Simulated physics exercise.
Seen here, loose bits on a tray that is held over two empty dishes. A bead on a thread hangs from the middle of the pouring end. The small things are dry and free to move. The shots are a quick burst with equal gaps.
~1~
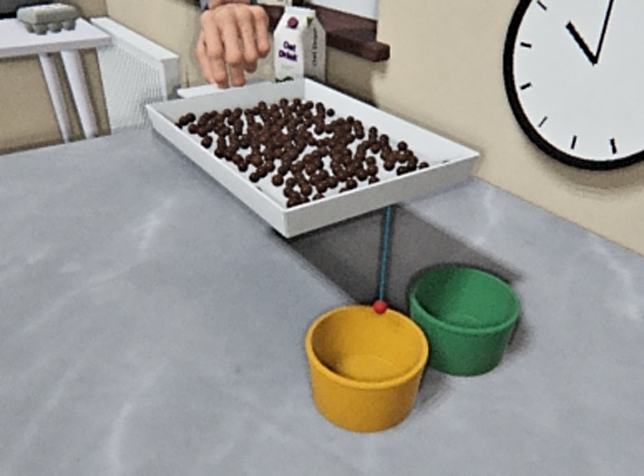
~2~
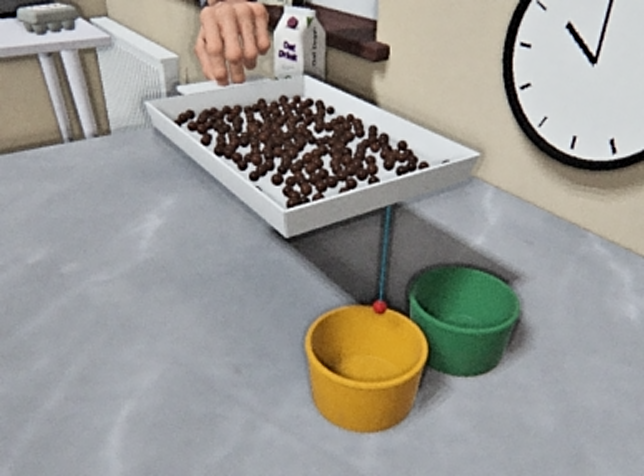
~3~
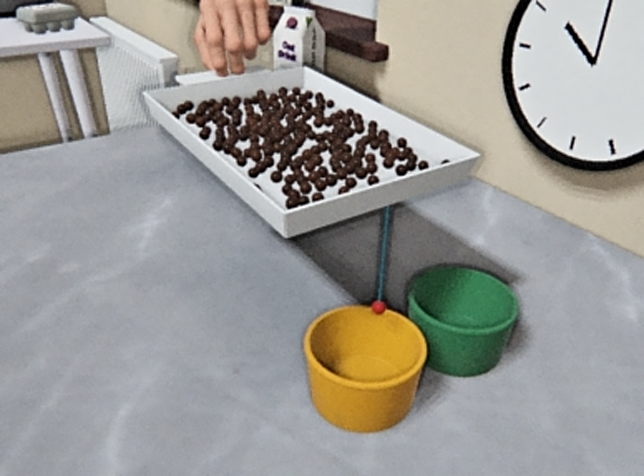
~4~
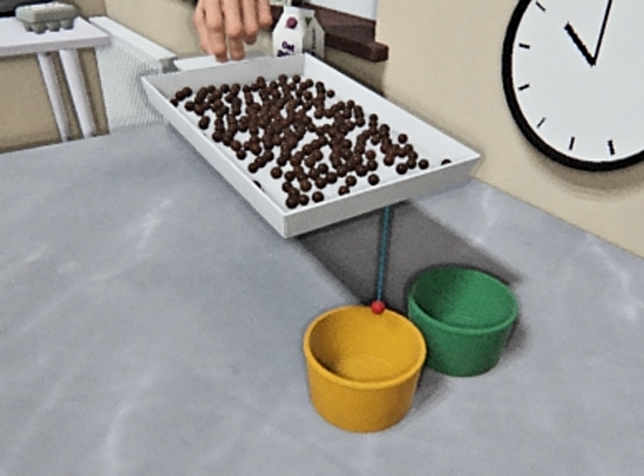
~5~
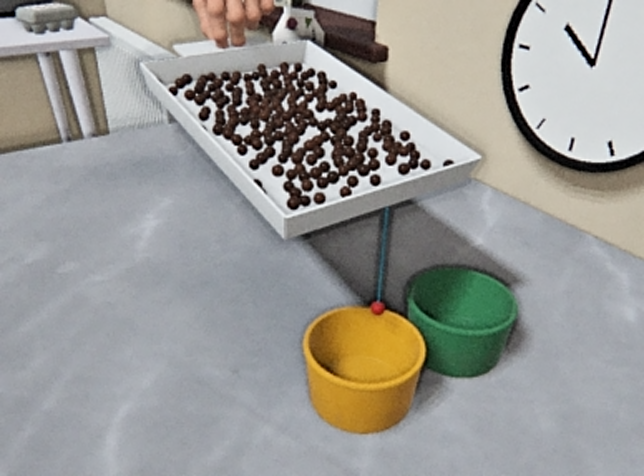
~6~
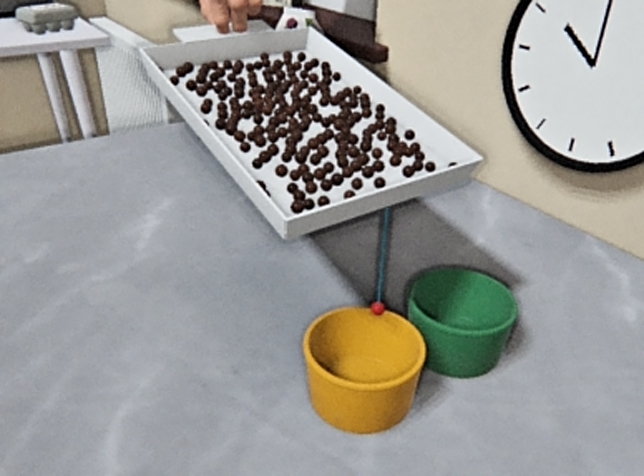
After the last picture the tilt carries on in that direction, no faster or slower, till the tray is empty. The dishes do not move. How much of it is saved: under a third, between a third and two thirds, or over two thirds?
Caught overall: Under a third.
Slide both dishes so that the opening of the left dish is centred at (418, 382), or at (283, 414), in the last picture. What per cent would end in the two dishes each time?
About 70 and 60 per cent.
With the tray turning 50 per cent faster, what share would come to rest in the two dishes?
Roughly 20 in a hundred.
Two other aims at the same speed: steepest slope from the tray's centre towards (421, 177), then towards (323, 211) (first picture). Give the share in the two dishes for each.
In turn 90 and 20 in a hundred.
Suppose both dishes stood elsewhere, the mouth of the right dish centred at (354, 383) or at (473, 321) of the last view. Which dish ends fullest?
At the first place the right dish, at the second left.
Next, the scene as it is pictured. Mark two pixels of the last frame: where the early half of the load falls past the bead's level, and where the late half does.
First near (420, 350), later near (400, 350).
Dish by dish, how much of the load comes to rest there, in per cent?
For the left dish some 10 %, for the right dish some 0 %.
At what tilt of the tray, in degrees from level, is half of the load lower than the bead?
At some 90 degrees.
Soon after the last picture, tray tipped steeply; nearly all on the tray; a stray few outside both; a stray few in the air.
A little later, tray tipped right over; a small part on the tray; a small part in the left dish; a stray few in the right dish; about half outside both; about a quarter in the air.
Later still, tray tipped past a quarter turn; a small part in the left dish; a stray few in the right dish; most outside both.
By the end, tray tipped past a quarter turn; a small part in the left dish; a stray few in the right dish; most outside both.
